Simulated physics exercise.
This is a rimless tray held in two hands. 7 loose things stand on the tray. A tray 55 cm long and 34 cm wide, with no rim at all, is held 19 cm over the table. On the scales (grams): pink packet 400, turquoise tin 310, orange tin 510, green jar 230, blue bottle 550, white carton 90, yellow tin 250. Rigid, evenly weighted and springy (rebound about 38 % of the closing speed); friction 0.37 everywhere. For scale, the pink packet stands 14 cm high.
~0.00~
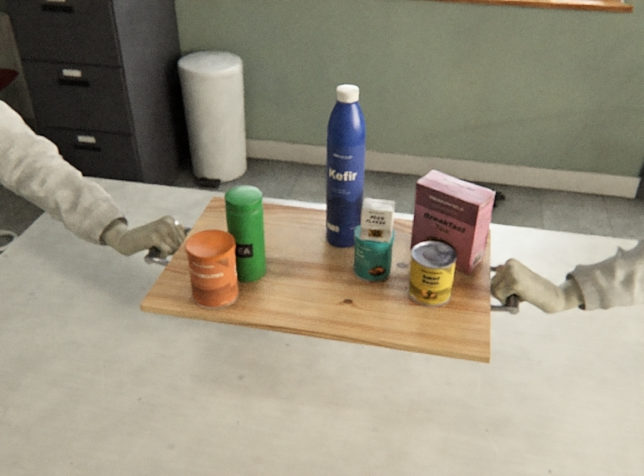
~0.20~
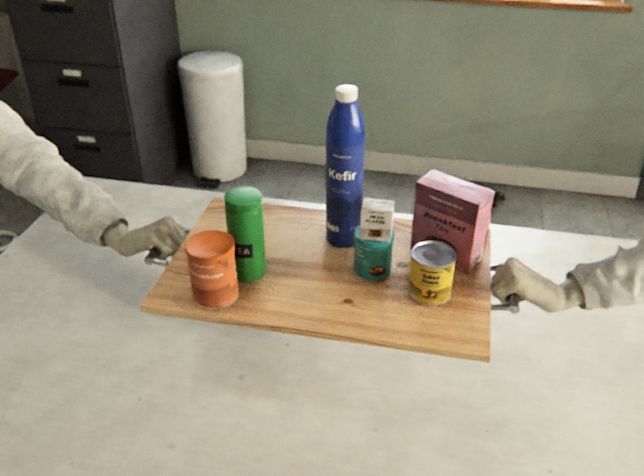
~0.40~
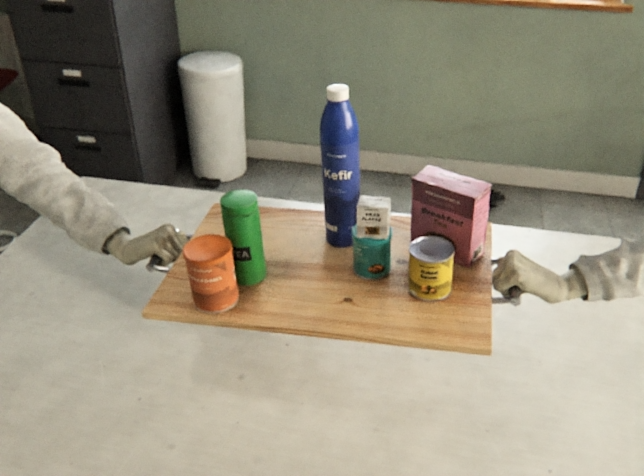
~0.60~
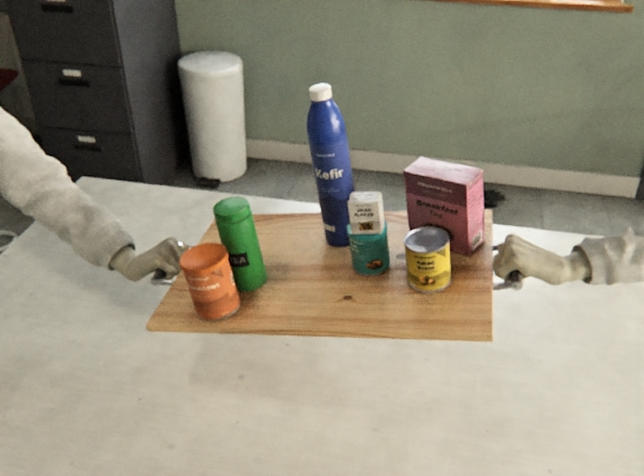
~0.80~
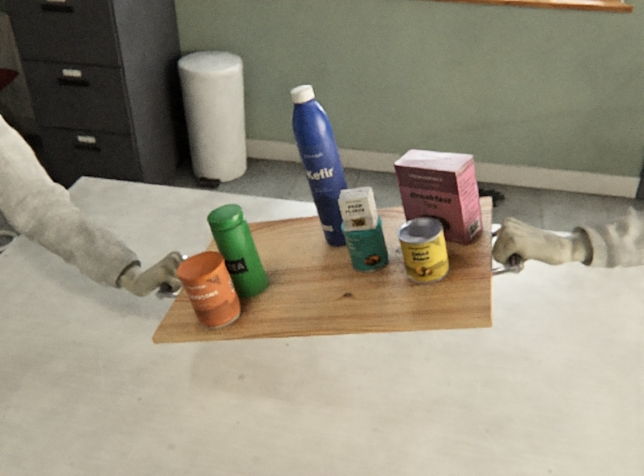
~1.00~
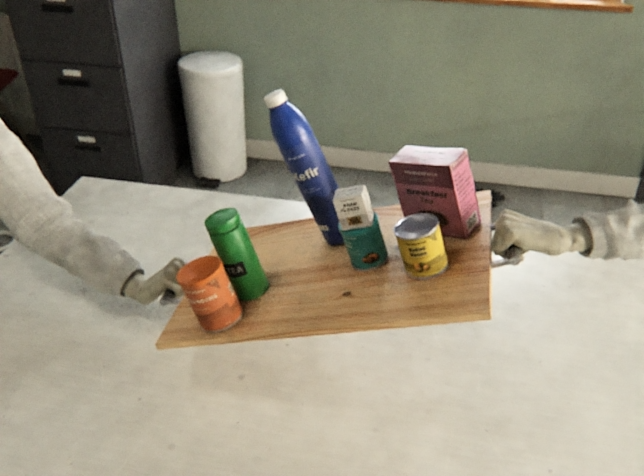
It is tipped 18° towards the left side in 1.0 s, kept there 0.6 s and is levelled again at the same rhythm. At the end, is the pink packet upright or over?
The pink packet keeps standing.
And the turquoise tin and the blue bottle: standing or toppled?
The turquoise tin stays upright; the blue bottle topples.
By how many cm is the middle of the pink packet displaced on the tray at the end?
About 0 cm.
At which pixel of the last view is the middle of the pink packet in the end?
At about (448, 222).
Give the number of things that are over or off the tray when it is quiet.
1 of them.
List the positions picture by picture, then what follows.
Tray level; pink packet (451, 222); turquoise tin (373, 252), in the first picture.
Tray level; green jar (246, 235); blue bottle (345, 169), in the second picture.
Tray tilted 3°, left edge down; white carton (374, 218); yellow tin (430, 269), in the third picture.
Tray tilted 9°, left edge down; turquoise tin (369, 246); orange tin (211, 282), in the fourth picture.
Tray tilted 15°, left edge down; green jar (239, 251); blue bottle (323, 168), in the fifth picture.
Tray tilted 18°, left edge down; pink packet (436, 192); white carton (354, 208), in the sixth picture.
Around 1.30 s, tray tilted 18°, left edge down; blue bottle on its side.
Around 1.90 s, tray tilted 17°, left edge down; blue bottle now off the tray.
Finally (3.2 s), off the tray and tipped over, blue bottle; the other 6 still in place (within 5 cm). Final places as that camera would see them, pink packet near (448, 222).
